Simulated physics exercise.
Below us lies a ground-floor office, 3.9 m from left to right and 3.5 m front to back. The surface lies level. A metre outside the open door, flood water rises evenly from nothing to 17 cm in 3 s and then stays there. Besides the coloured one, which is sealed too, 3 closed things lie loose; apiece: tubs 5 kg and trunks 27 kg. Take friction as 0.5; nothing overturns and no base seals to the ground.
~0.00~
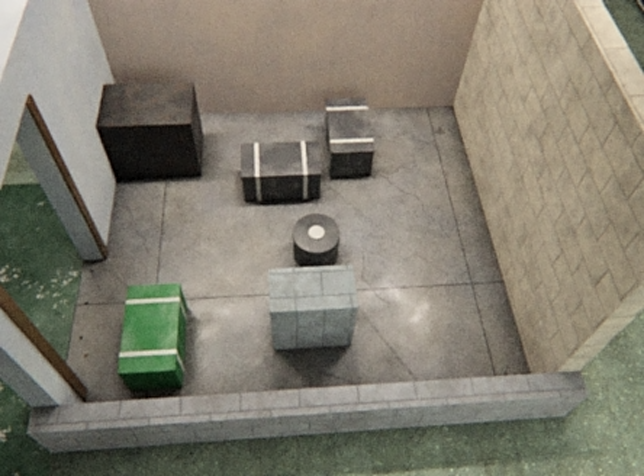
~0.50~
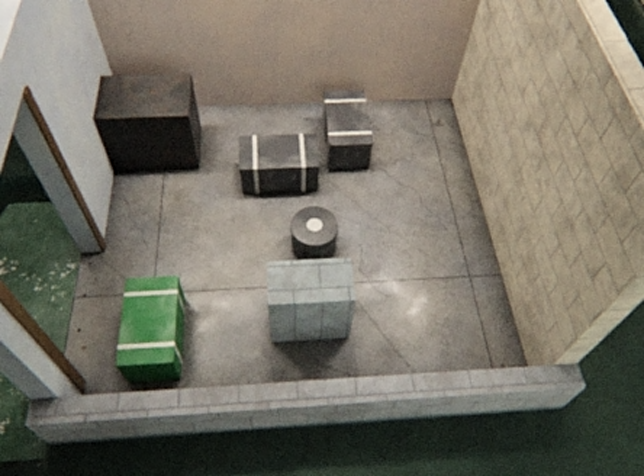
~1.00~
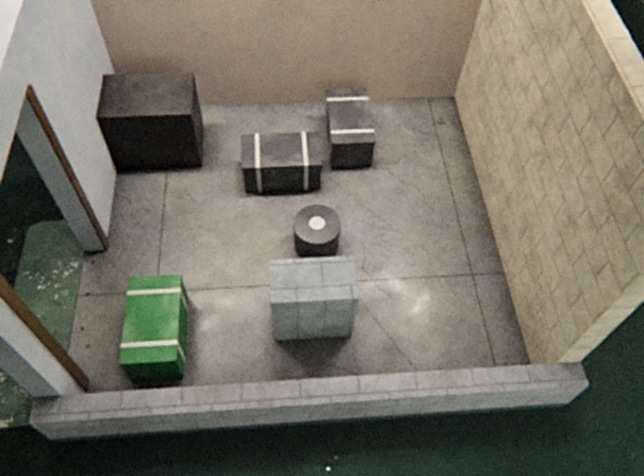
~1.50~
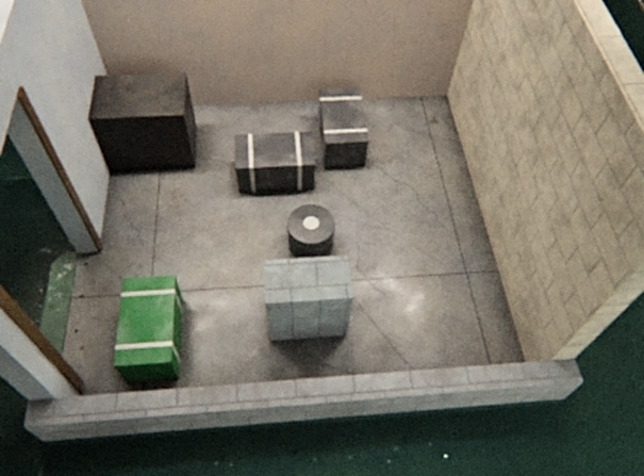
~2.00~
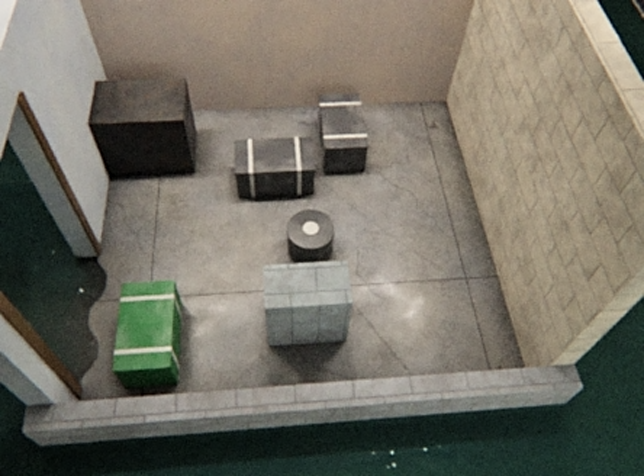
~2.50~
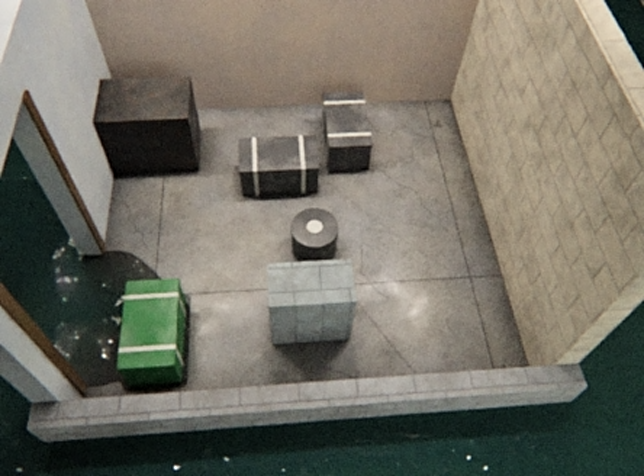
In a small walled room seen from above, a green trunk and several dark boxes sat still while dark water spread over the ground outside, then crept through the doorway on the left.
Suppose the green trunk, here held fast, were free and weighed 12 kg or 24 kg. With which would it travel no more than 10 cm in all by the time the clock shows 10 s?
For it, neither load is enough.
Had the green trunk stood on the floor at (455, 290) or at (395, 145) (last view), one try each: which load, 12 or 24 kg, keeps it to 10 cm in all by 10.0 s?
In turn: Neither is enough; neither is enough.
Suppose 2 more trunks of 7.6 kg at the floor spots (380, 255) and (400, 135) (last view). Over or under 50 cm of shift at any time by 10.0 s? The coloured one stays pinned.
In turn: More, less.
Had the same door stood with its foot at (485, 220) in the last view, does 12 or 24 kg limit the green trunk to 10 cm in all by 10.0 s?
Then neither load is enough.
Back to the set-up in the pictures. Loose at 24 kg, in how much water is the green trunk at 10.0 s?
Roughly 9 cm.
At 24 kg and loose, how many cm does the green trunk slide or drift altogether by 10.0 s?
About 80 cm.
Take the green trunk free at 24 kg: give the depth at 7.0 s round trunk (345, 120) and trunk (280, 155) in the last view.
Roughly 2 and 5 cm.
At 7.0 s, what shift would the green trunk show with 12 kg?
Roughly 60 cm.
After 3.5 s the green trunk would be 54 cm from its start with 12 kg and 25 cm from its start with 24 kg; 4 cm of water round it then.
After 4.5 s the green trunk would be 62 cm from its start with 12 kg and 80 cm from its start with 24 kg; 7 cm of water round it then.
After 7.0 s the green trunk would be 62 cm from its start with 12 kg and 82 cm from its start with 24 kg; 9 cm of water round it then.
After 10.0 s the green trunk would be 62 cm from its start with 12 kg and 82 cm from its start with 24 kg; 9 cm of water round it then.
